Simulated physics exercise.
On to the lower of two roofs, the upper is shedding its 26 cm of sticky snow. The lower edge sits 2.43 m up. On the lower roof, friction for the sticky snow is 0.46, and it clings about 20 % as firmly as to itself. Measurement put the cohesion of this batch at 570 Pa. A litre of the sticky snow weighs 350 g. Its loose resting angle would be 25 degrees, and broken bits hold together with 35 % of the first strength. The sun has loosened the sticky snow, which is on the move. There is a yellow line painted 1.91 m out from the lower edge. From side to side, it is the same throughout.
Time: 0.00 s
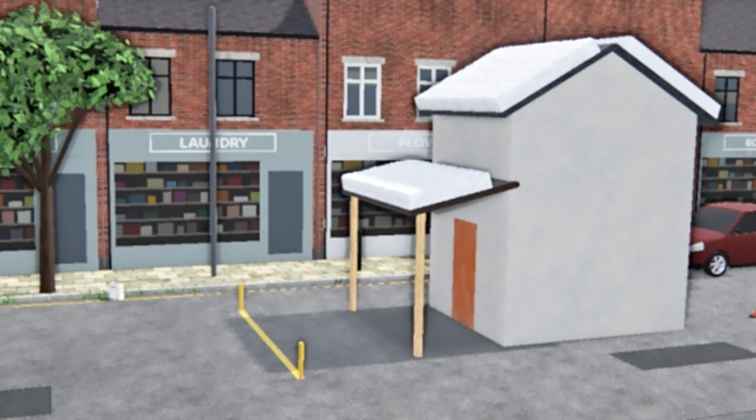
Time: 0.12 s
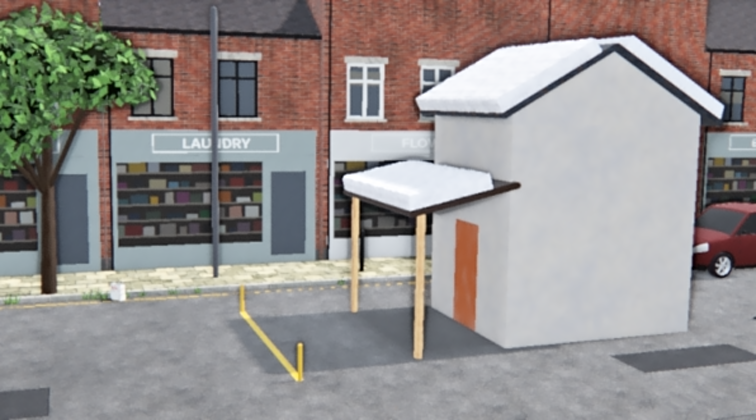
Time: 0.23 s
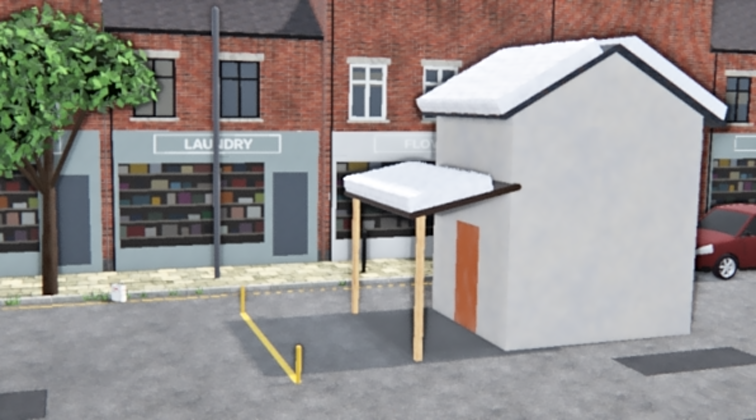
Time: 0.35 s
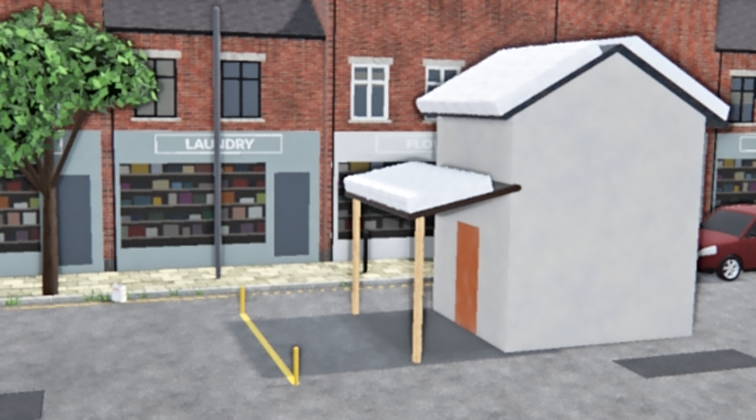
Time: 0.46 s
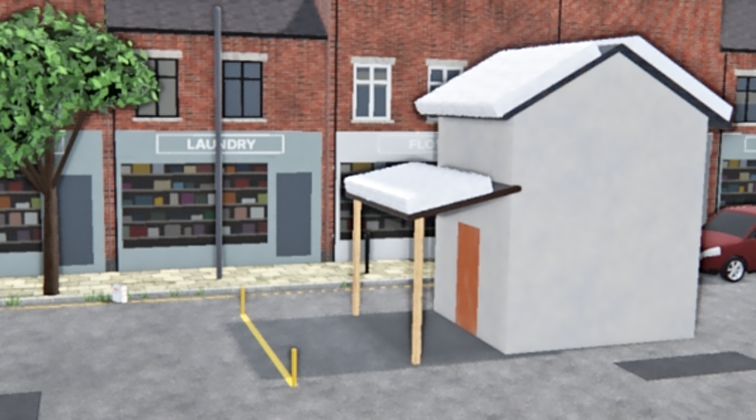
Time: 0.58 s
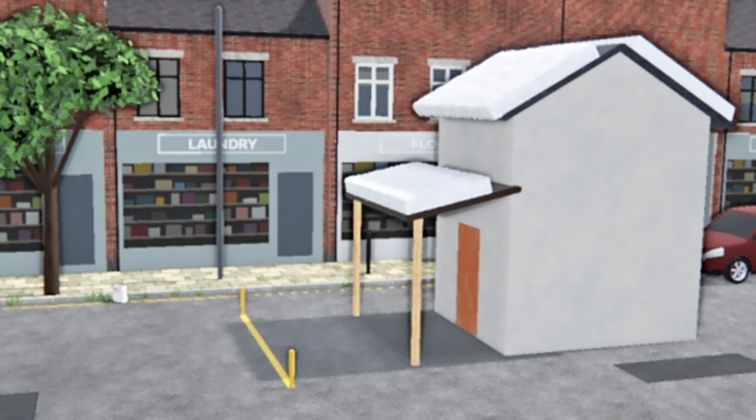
At first, thick white snow covers the upper roof of a small grey building, above a lower snow-topped porch roof, opposite a row of brick shops. The upper snow then creeps slightly down the left slope in one piece, its lower edge poking a little farther past the eave.
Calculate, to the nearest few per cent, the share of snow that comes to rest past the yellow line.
Roughly 0 per cent.
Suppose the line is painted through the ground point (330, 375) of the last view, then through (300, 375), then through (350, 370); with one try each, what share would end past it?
12 %, 2 %, 20 %.
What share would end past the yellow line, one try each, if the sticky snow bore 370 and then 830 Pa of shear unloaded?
Roughly 8 % followed by roughly 0 %.
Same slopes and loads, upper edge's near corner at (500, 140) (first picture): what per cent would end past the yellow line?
0 per cent or so.
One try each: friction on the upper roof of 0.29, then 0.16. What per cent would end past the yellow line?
Roughly 12 per cent first, roughly 25 per cent second.
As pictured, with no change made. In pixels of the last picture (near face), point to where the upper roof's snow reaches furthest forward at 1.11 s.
Near (457, 181), I'd say.
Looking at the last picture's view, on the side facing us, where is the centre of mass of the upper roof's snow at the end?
Estimated pixel: (395, 282).
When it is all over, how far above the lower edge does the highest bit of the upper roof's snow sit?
0.7 m, give or take.
After 1.11 s, none is below the lower edge and 0 % is past the line.
After 1.74 s, none is below the lower edge and 0 % is past the line.
After 2.37 s, none is below the lower edge and 0 % is past the line.
After 3.00 s, 33 % is below the lower edge and 0 % is past the line.
After 4.60 s, at the end, 44 % is below the lower edge and 0 % is past the line.
